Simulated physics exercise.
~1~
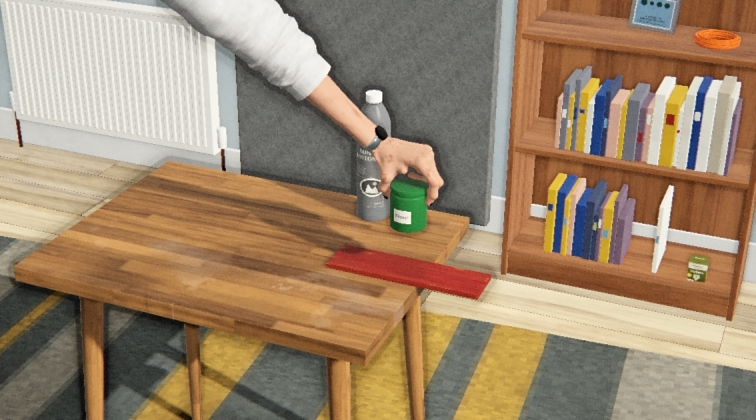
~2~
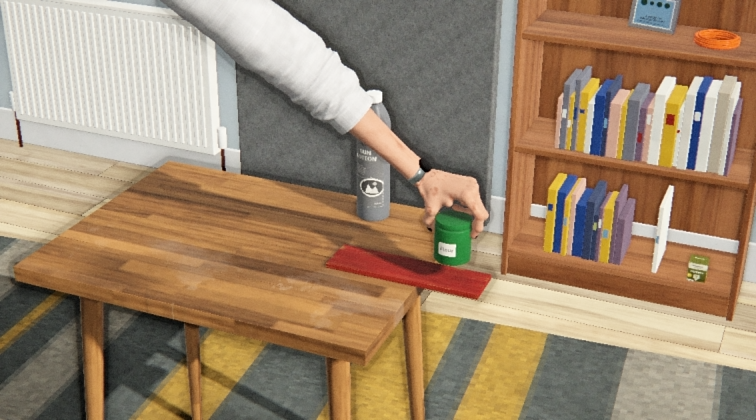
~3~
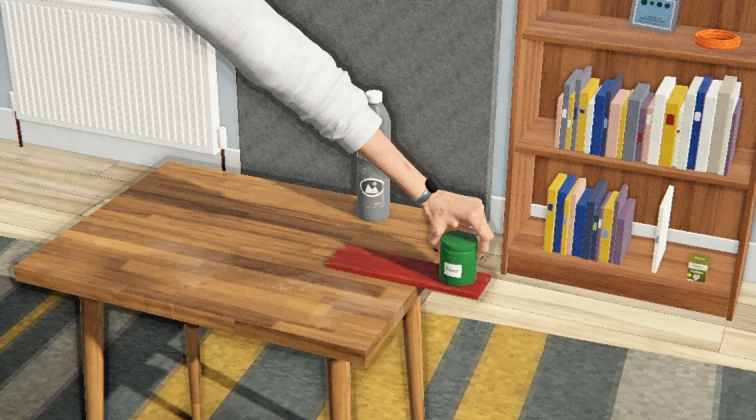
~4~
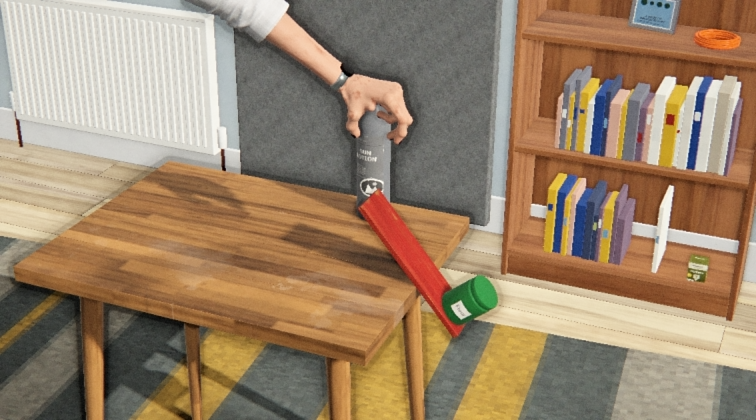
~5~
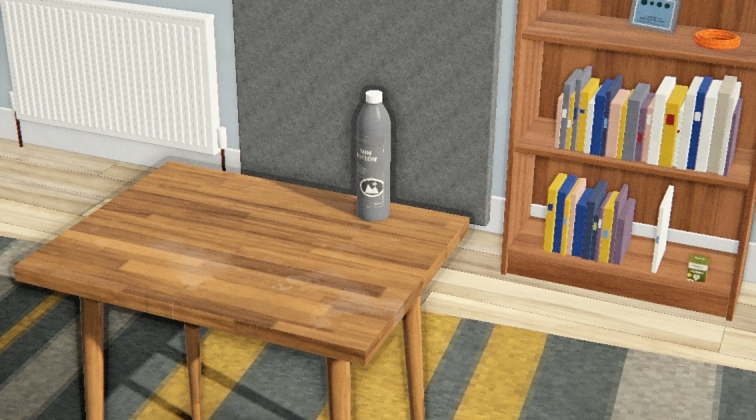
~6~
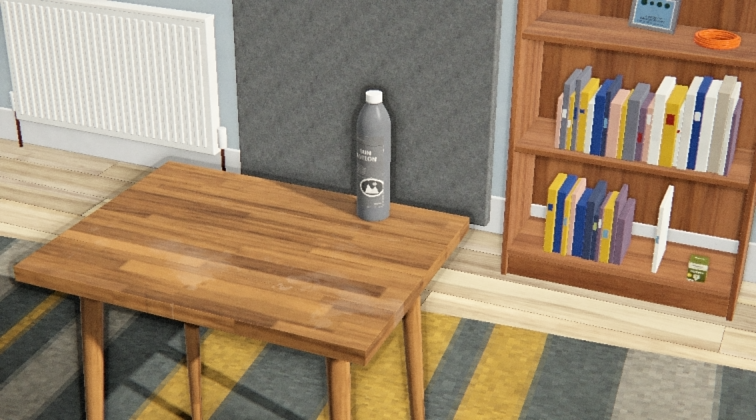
The clip opens on a wooden table with a grey bottle near its back corner and a flat red plank sticking out over the right end, while a hand holds a green jar beside the bottle. The hand carries the jar to the right and lowers it onto the plank's overhanging end. As the hand lets go and draws back, the plank swings round and tips steeply off the edge, with the jar tilting over at its lower end. Both drop out of view beyond the table. The bottle remains standing on the otherwise bare tabletop.
